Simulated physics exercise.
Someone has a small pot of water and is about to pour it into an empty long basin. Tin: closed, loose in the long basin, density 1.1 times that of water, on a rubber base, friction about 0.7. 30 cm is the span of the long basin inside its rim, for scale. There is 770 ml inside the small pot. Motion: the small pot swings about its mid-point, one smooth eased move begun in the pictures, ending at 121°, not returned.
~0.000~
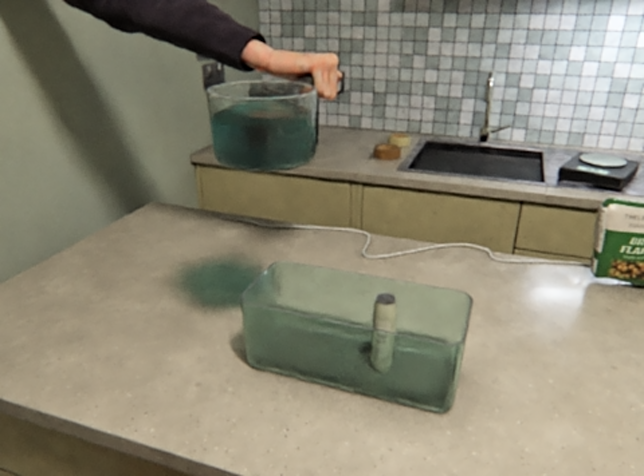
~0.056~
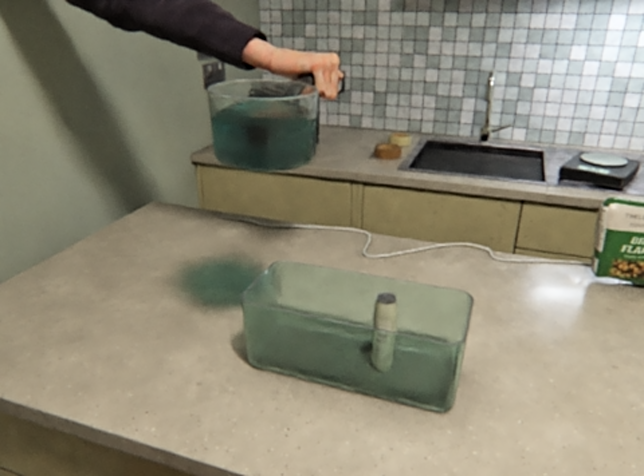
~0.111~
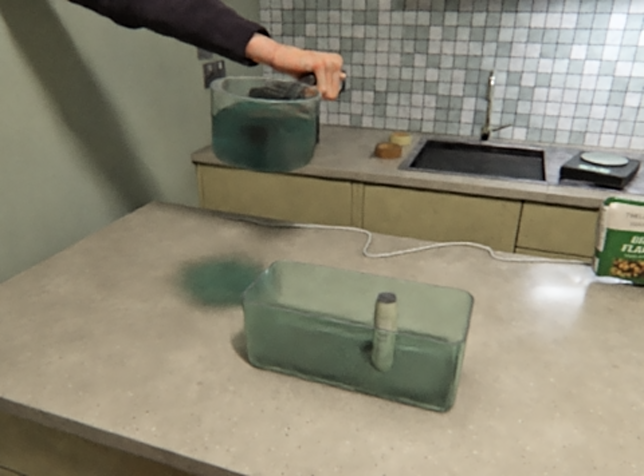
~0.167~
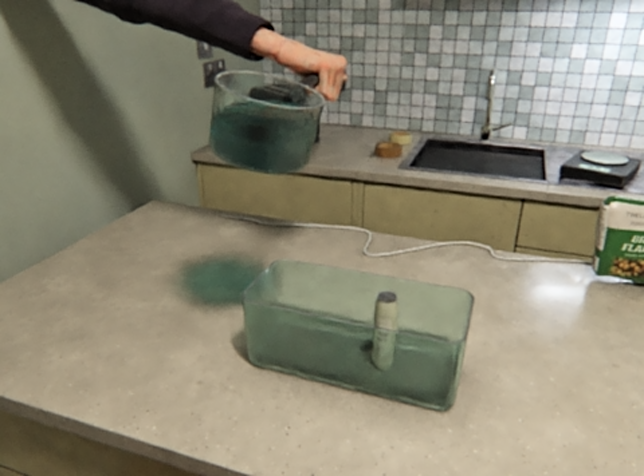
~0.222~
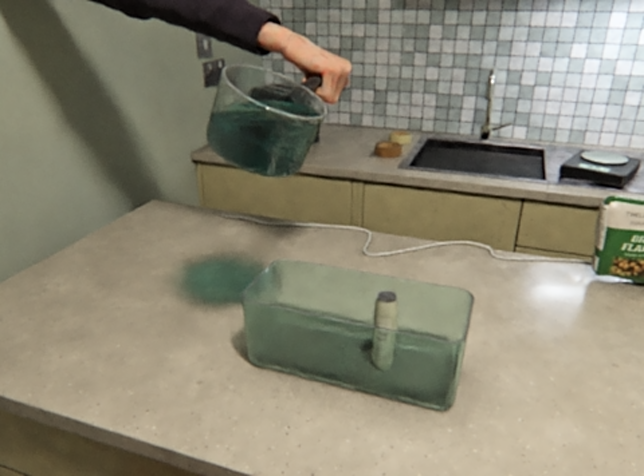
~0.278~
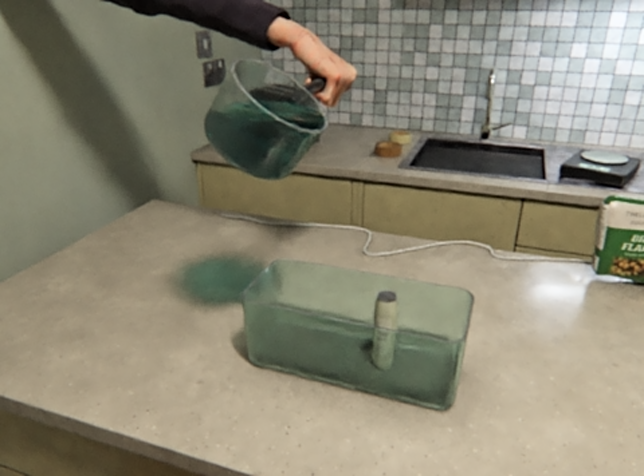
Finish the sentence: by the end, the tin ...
By the end, the tin has toppled.
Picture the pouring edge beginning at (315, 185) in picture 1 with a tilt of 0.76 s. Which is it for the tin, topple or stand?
Result: Tin upright.
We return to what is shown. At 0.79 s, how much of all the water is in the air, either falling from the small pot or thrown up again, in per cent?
About 14 % of the total.
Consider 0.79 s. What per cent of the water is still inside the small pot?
Near 3 percent, more or less.
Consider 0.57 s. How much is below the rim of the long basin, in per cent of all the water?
12 %, more or less.
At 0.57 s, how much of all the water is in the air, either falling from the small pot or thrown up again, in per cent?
Some 58 per cent, I reckon.
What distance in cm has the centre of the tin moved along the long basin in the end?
Looks like roughly 5.0 cm in total.
Then, 0.57 s in, the tilt is 104° and 31 per cent is still to pour; the tin stands where it began.
Then, 0.79 s in, the tilt is 121° and 3 per cent is still to pour; the tin stands 2 cm from where it began.
Then, 1.01 s in, the tilt is 121° and 0 per cent is still to pour; the tin leans 7°.
Then, 1.26 s in, the tilt is 121° and 0 per cent is still to pour; the tin leans 12°.
Finally, the tin lies on its side.
